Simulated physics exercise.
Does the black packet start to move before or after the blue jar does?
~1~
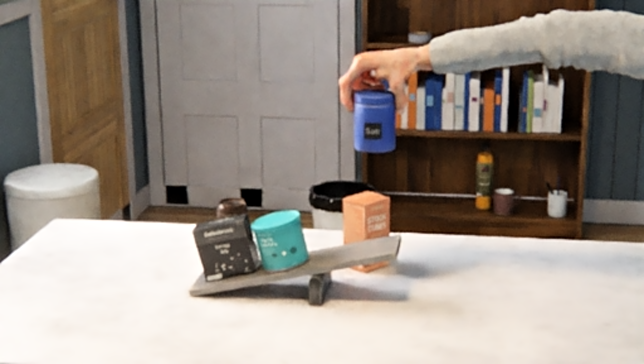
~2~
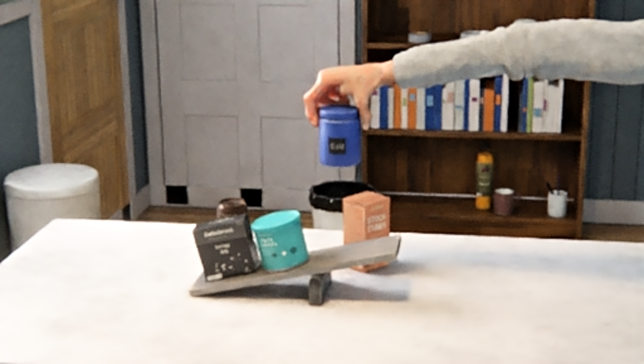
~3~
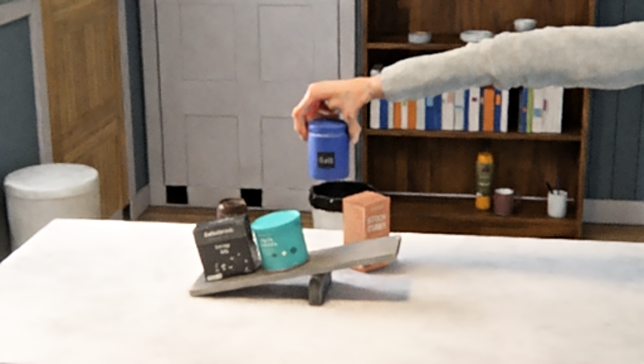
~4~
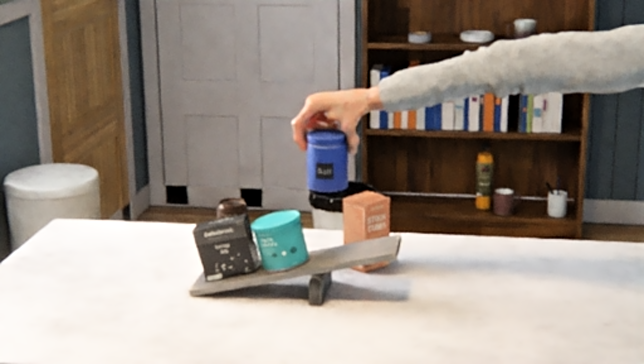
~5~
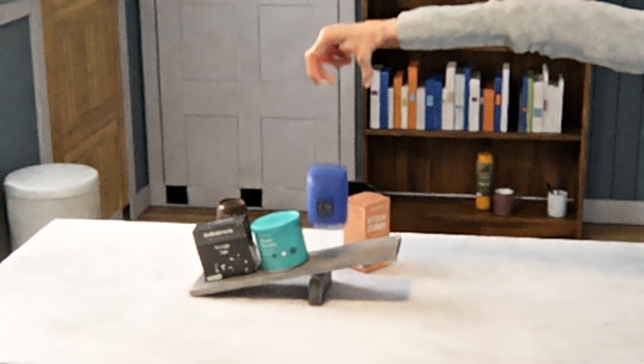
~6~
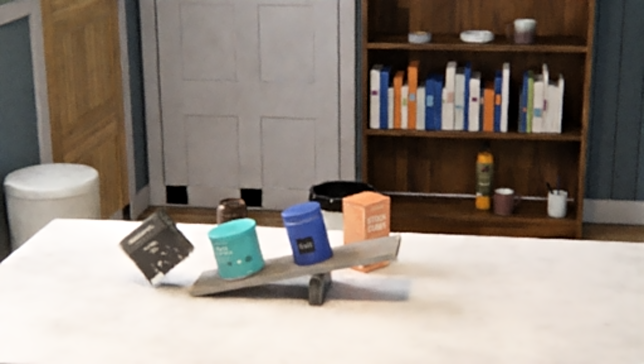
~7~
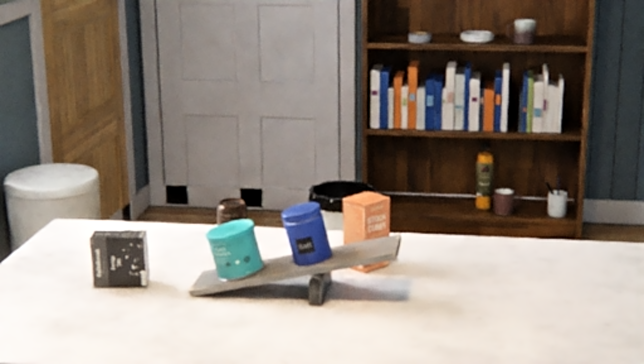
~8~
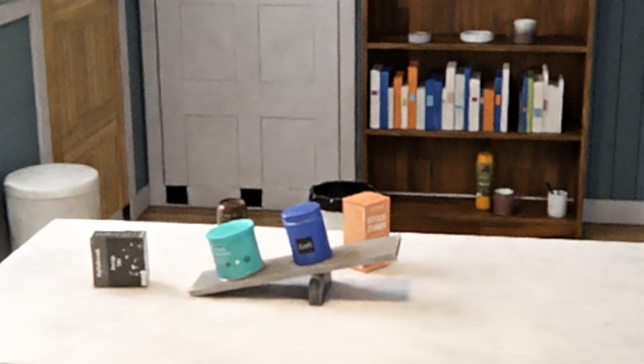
The black packet starts to move after the blue jar, which is already moving in the hand while the packet still rests on the plank.
We see a hand lower a blue jar over a tilted plank holding a black packet and a turquoise tub, then let go; the jar lands leaning on the plank, the tub shifts left, and the packet tips off onto the table, the plank still low at its left end.
